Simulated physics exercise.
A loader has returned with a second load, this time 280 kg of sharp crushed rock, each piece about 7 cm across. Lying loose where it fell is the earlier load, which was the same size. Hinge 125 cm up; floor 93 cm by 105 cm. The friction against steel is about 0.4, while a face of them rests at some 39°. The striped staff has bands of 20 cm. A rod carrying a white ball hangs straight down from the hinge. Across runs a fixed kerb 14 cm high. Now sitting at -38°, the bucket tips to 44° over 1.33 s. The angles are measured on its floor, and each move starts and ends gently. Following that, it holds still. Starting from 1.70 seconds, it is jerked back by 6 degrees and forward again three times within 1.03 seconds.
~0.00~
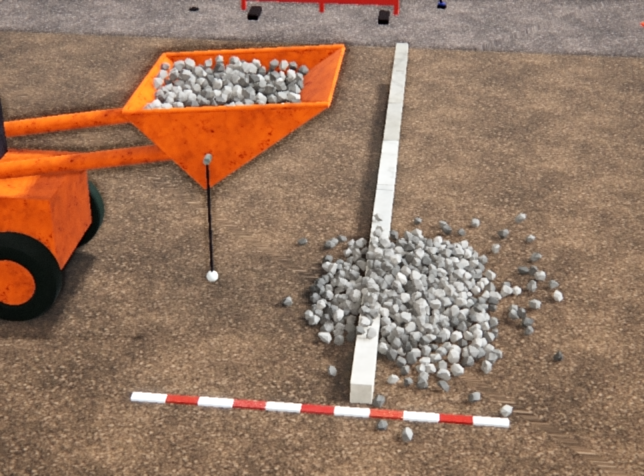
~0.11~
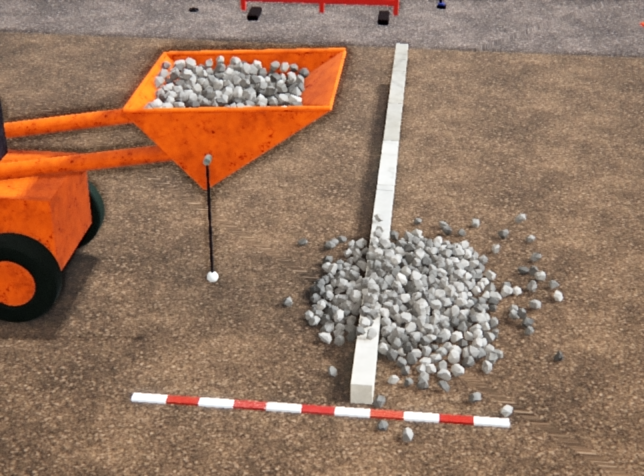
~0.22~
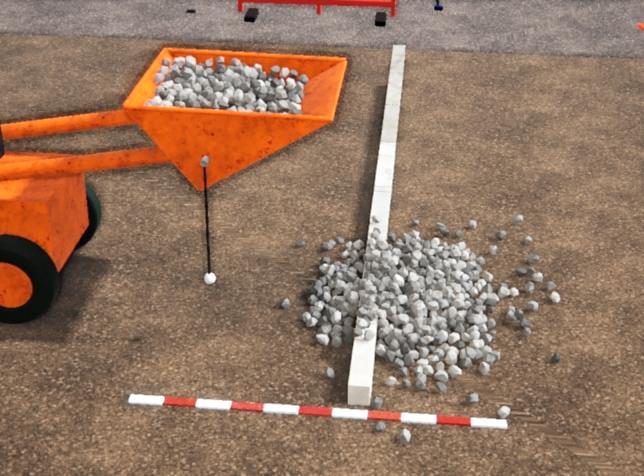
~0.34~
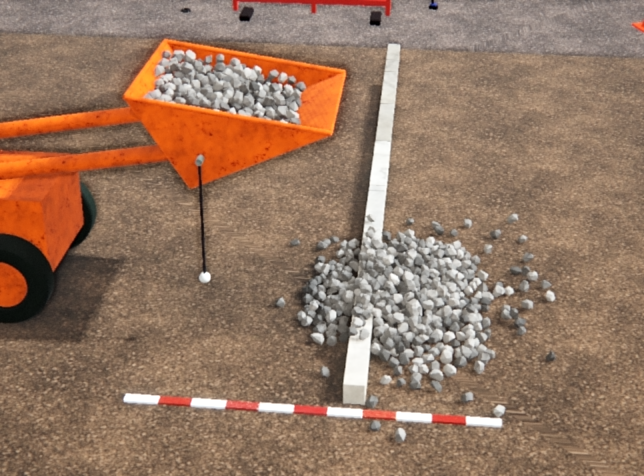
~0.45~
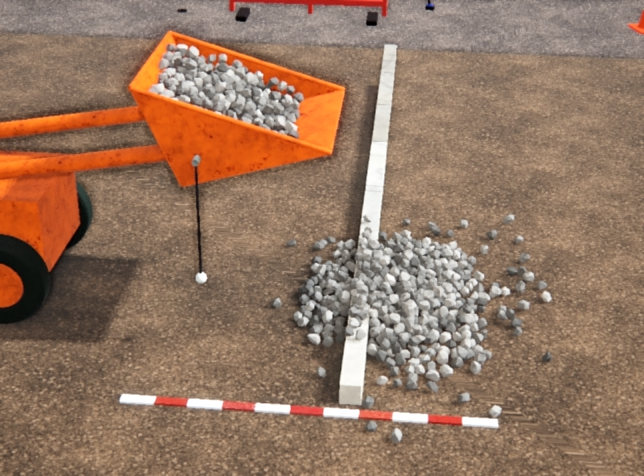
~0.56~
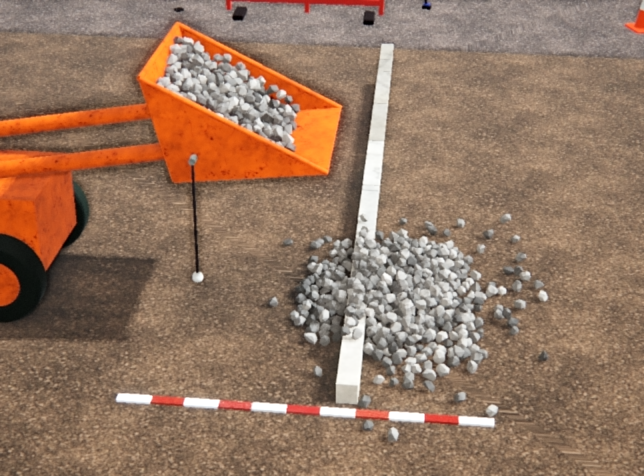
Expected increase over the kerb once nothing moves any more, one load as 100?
About 15 in every hundred.
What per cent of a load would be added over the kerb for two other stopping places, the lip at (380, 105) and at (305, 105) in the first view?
Near 70 per cent from the first place, 5 from the second.
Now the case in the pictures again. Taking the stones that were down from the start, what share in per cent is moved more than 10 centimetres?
About 0 %.
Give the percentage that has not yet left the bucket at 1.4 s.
Held: Around 55 % of the load.
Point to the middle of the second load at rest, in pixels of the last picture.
In the last view, somewhere near (330, 279).
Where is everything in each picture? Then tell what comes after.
In the first picture, the bucket is at -38°, its lip at (328, 105); the top of the load is at (232, 71). The earlier load is highest near (384, 269), 24 cm above ground level, 22 % on this side of the kerb, 78 % over the kerb.
In the second picture, the bucket is at -36°, its lip at (330, 109); the top of the load is at (208, 70); the stones move at 0.1 m/s on average.
The third picture shows lip at (331, 120), floor tilted -32°, highest stones at (190, 69); the stones move at 0.2 m/s on average.
The fourth picture shows lip at (331, 134), floor tilted -25°, highest stones at (174, 63); the stones move at 0.3 m/s on average.
The fifth picture shows lip at (331, 153), floor tilted -16°, highest stones at (176, 57); the stones move at 0.3 m/s on average.
In the sixth picture, the bucket is at -7°, its lip at (327, 173); the top of the load is at (180, 51); the stones move at 0.3 m/s on average.
After 1.0 s the floor is at 31°; in per cent of one load, 100 in the bucket, 22 on this side of the kerb, 78 over the kerb; the foremost stones are at (528, 284).
After 1.4 s the floor is at 44°; in per cent of one load, 56 in the bucket, 66 on this side of the kerb, 78 over the kerb; the foremost stones are at (528, 284).
After 3.2 s the floor is at 44°; in per cent of one load, 0 in the bucket, 107 on this side of the kerb, 93 over the kerb; the foremost stones are at (528, 284).
After 5.7 s the floor is at 44°; in per cent of one load, 0 in the bucket, 107 on this side of the kerb, 93 over the kerb; the foremost stones are at (528, 284). Net gain over the kerb, 15.
